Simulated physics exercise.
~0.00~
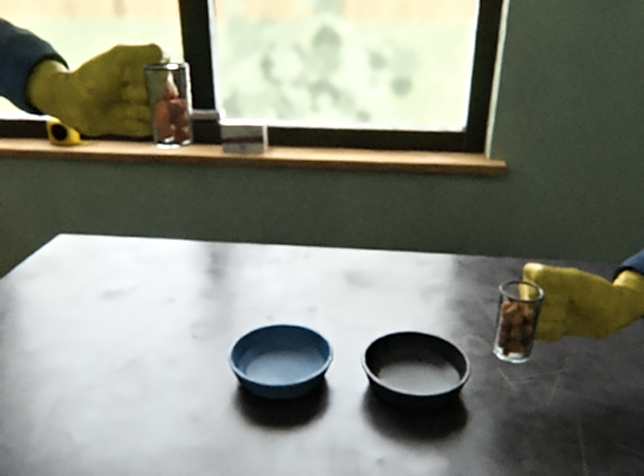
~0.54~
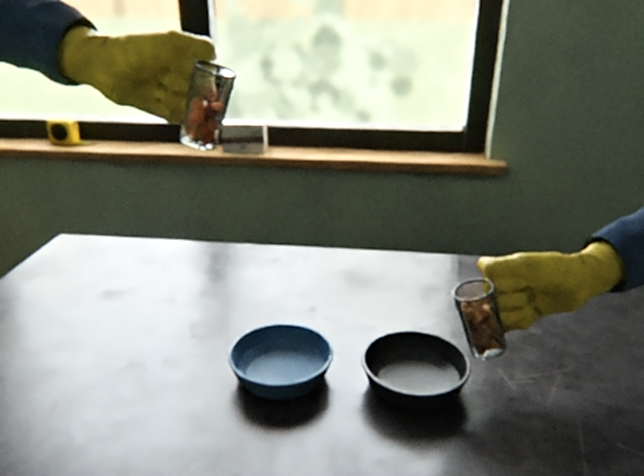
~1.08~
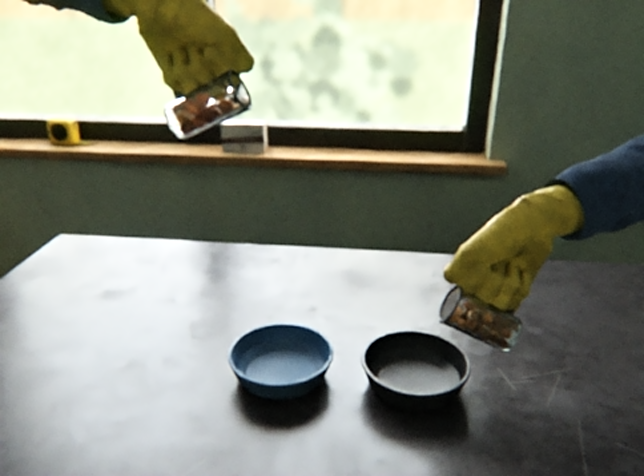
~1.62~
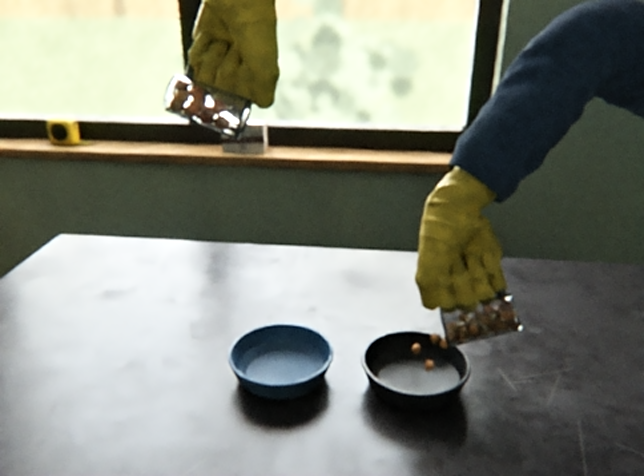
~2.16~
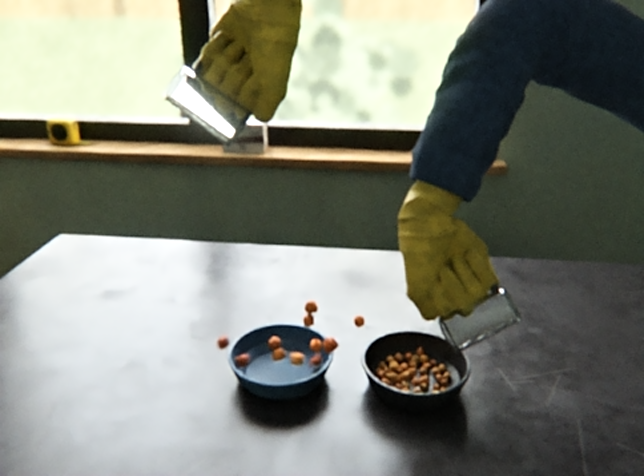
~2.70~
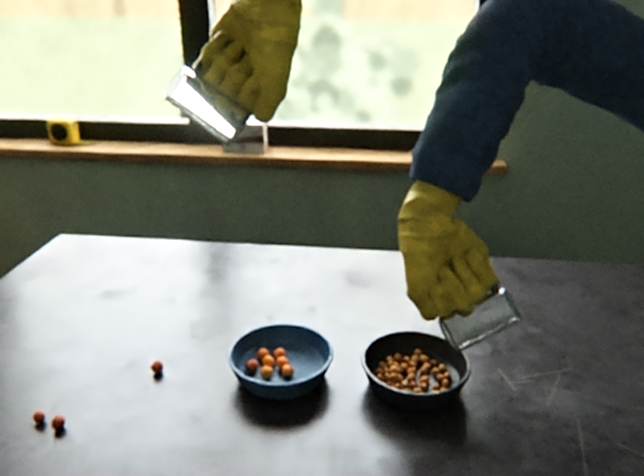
Two gloved hands tip cups of small balls into dishes, and only the left spills some.
